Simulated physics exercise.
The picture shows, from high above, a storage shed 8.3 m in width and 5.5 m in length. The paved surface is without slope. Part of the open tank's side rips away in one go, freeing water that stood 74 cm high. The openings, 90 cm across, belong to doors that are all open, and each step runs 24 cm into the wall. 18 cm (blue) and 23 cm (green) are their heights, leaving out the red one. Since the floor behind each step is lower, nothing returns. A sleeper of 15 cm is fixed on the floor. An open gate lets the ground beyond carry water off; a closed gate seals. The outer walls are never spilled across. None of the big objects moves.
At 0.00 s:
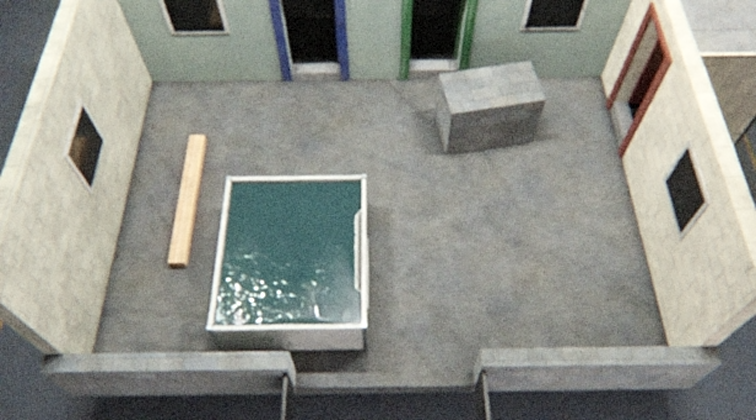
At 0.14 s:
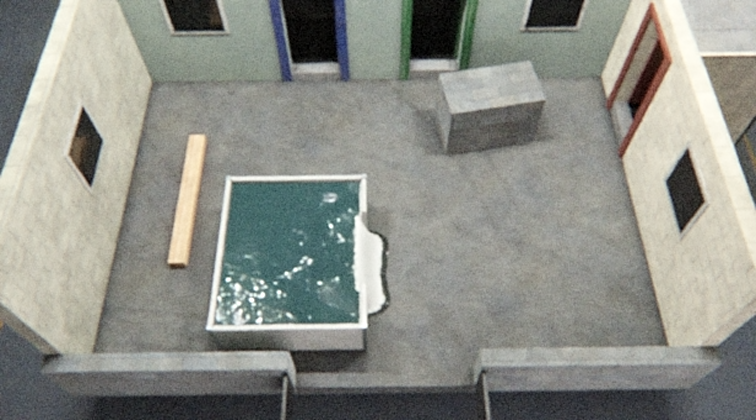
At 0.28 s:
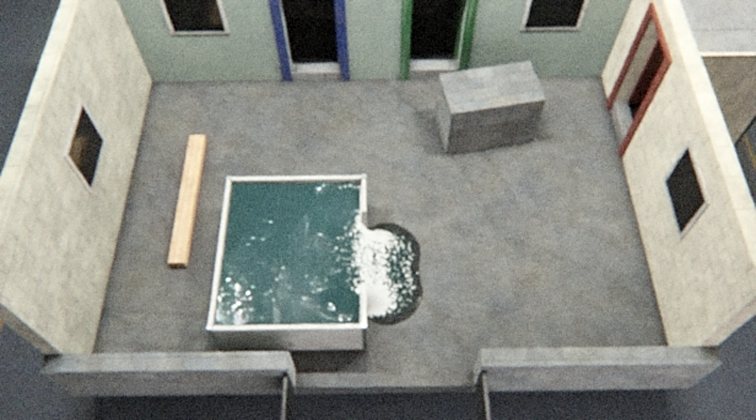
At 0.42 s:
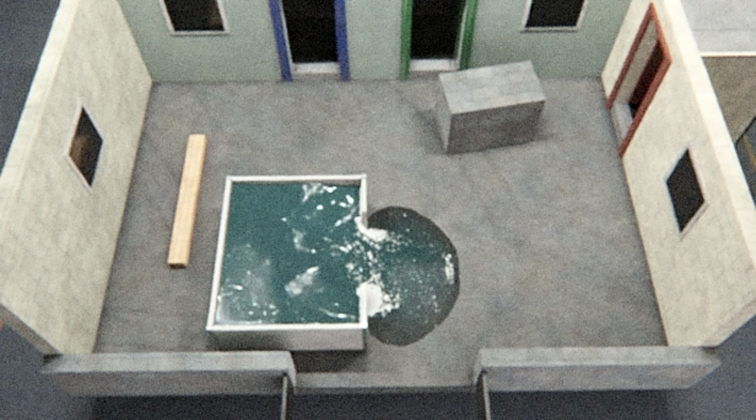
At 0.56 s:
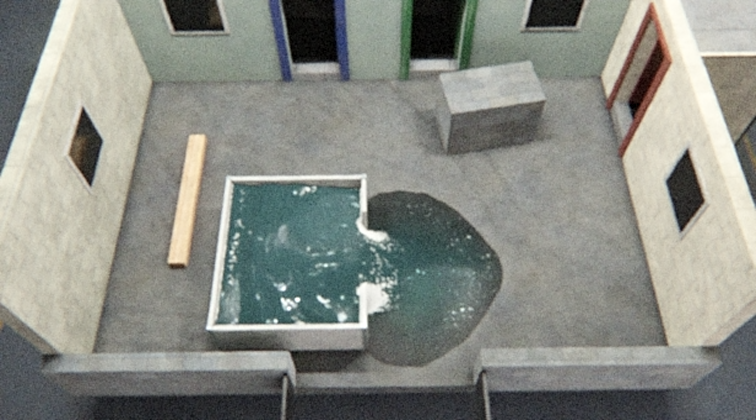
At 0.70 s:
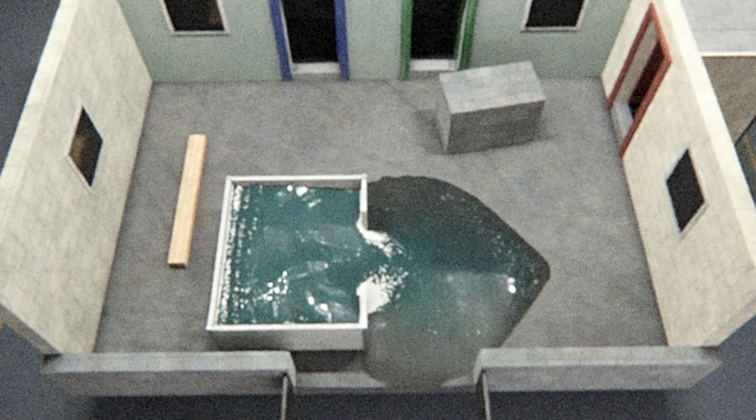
In a walled yard seen from above, the right side of an open tank broke outward, and foamy water poured through the gap, spreading rightward across the grey floor in a widening dark pool.
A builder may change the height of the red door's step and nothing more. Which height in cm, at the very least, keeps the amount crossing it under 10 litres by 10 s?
Close to 20 cm is just enough.
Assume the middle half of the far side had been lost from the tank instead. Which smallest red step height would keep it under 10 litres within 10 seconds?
Then the minimum is about 11.0 cm.
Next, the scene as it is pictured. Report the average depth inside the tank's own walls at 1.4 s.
Around 50 centimetres.
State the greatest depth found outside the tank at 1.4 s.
Up to some 38 centimetres, I'd say.
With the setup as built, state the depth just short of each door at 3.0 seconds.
Reading in centimetres: Blue = 0, red = 22, green = 0.
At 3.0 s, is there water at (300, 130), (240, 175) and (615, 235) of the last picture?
Point 1: Bone dry; point 2: Bone dry; point 3: Awash.
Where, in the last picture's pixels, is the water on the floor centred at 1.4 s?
My guess is close to (359, 272).
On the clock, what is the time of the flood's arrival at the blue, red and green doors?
Arrival times - blue 5.0 s, red 2.0 s, green 3.6 s.
After 1.4 s water covers 35 % of the floor, deepest (38 cm) near (380, 277); it has not reached the red door.
After 3.0 s water covers 45 % of the floor, deepest (37 cm) near (606, 342); 22 cm at the red door, 0 litres in over its 23 cm step.
After 10.0 s water covers 90 % of the floor, deepest (16 cm) near (661, 366); 13 cm at the red door, 2 litres in over its 23 cm step.
At the red door as built, the water arrived by 2.1 s and peaked near 24 cm at 2.8 s.
With a step of 17 cm, 30 litres would have come in within the 10 s; with 23 cm, 2 litres. So under 10 litres takes about 20 cm.
